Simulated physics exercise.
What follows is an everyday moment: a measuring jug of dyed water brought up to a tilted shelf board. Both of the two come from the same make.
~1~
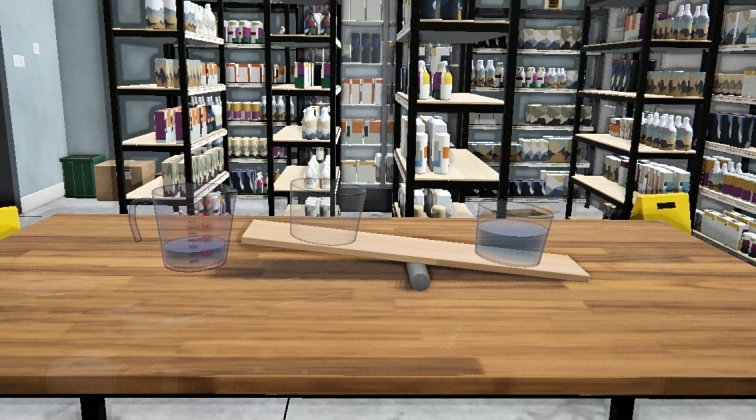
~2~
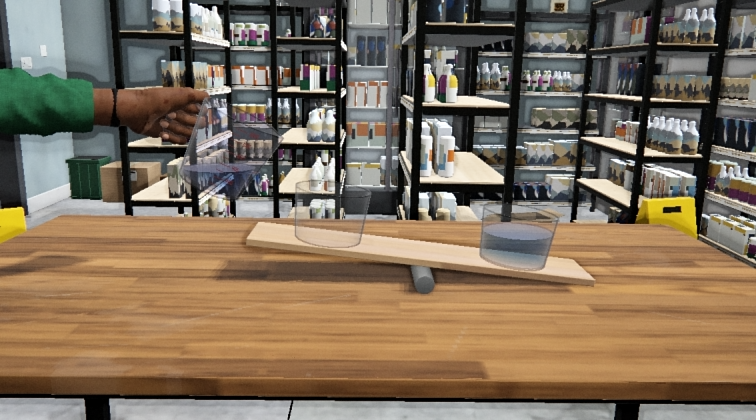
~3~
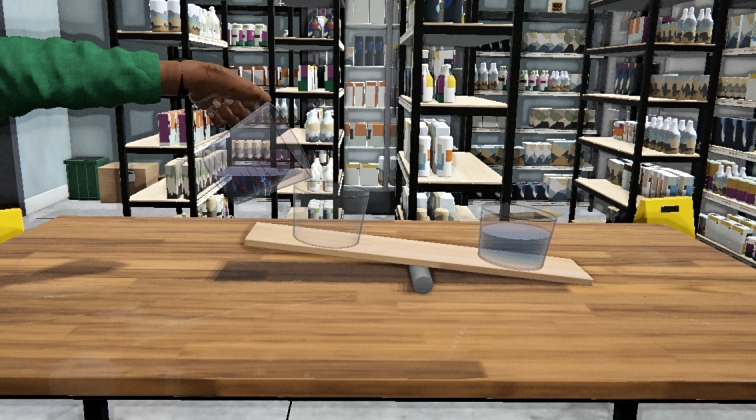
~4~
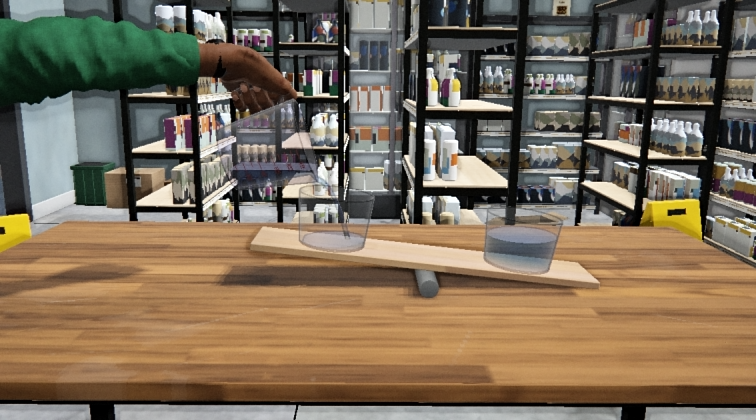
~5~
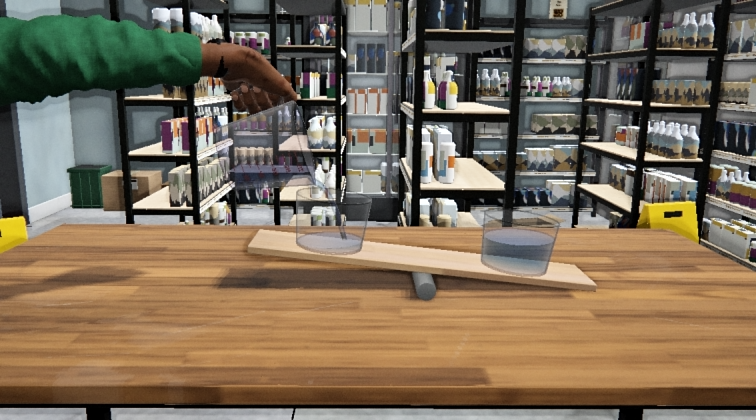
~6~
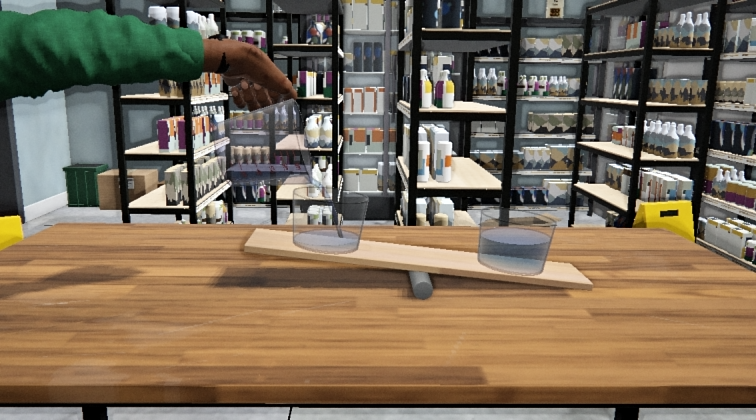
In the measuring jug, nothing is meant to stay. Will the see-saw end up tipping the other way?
No.
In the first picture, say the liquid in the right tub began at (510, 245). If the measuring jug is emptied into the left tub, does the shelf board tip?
With that start, it tilts the other way.
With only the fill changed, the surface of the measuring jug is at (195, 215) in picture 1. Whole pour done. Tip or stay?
Once the pour is done, it reverses its tilt.
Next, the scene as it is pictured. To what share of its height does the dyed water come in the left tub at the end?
Looks like roughly 25 percent to me.
Next, the left tub is about a quarter full; the shelf board leans as before.
Finally, the left tub is about a quarter full; the shelf board leans as before.
